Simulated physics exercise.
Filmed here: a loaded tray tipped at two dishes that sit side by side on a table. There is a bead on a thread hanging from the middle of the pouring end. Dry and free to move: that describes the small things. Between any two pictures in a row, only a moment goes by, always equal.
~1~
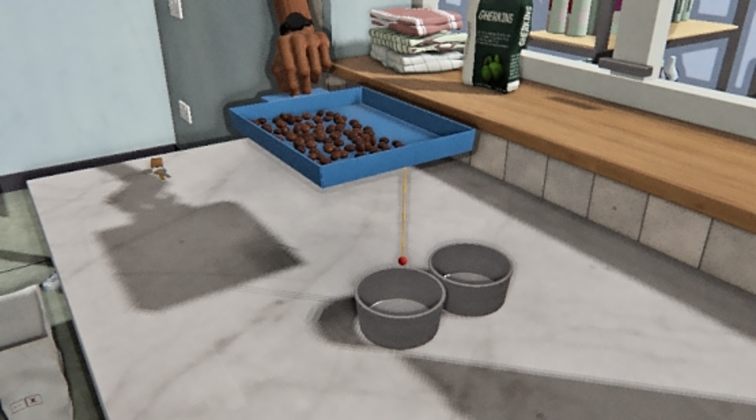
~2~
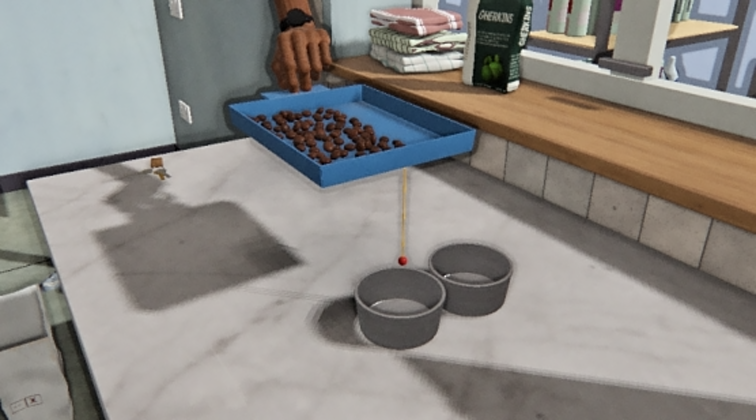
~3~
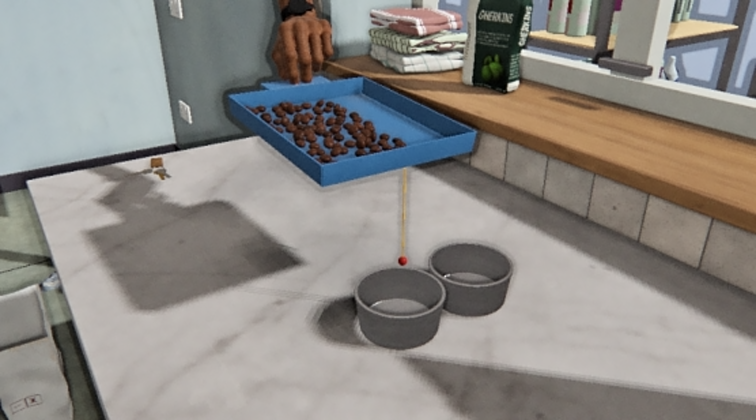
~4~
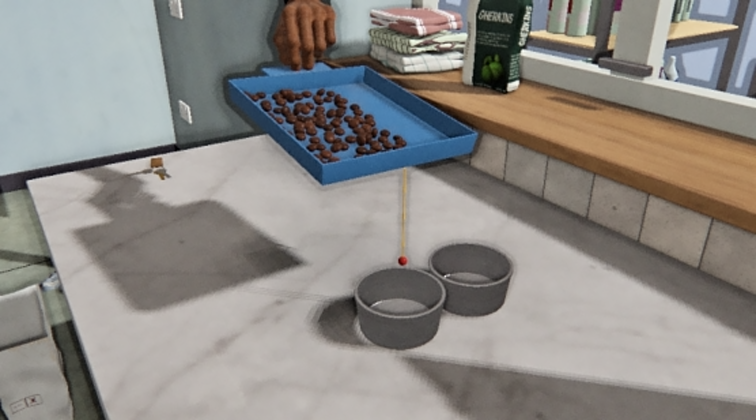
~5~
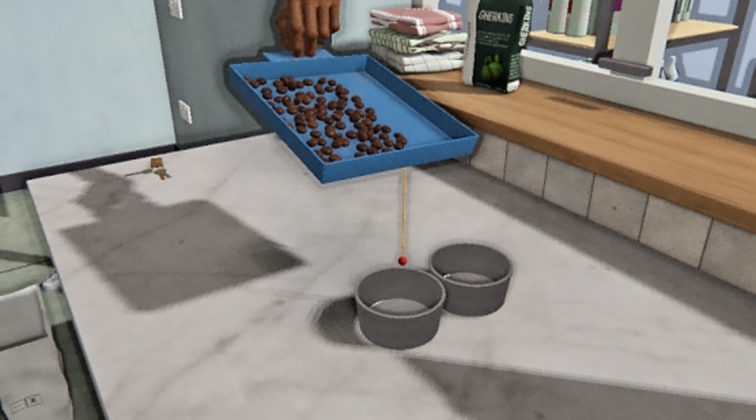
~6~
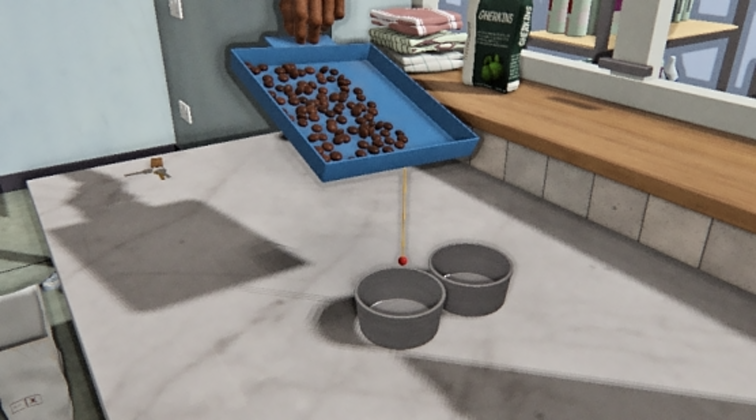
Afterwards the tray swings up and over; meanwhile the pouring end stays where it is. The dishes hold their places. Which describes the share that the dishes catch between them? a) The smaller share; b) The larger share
(b) The larger share.
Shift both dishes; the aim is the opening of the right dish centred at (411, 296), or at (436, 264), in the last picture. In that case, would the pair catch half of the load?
In the first position shy of half, in the second shy of half.
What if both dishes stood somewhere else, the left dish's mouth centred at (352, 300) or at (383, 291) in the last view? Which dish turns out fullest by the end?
Trial one goes to the right of the two, trial two to the right of the two.
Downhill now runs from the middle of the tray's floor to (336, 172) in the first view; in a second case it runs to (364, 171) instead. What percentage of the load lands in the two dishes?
The first try gives close to 10 per cent, the second close to 30 per cent.
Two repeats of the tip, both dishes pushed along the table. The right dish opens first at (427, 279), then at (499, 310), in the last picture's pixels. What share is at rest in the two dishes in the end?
It would be roughly 40 per cent, followed by roughly 20 per cent.
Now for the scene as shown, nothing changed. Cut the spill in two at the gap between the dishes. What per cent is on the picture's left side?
That's roughly 20 per cent of the pieces.
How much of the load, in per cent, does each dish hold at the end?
For the left dish 10 %, for the right dish 50 %.
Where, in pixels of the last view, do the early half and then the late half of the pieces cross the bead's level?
First half (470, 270); second half (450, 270).
Shortly afterwards, tray tipped steeply; the whole lot on the tray.
Next, tray tipped right over; the bulk on the tray; only a few in the left dish; a little in the right dish; a little outside both; a little in the air.
Some moments later, tray tipped past a quarter turn; a little in the left dish; near half in the right dish; near a third outside both.
In the end, tray tipped past a quarter turn; a little in the left dish; near half in the right dish; near a third outside both.
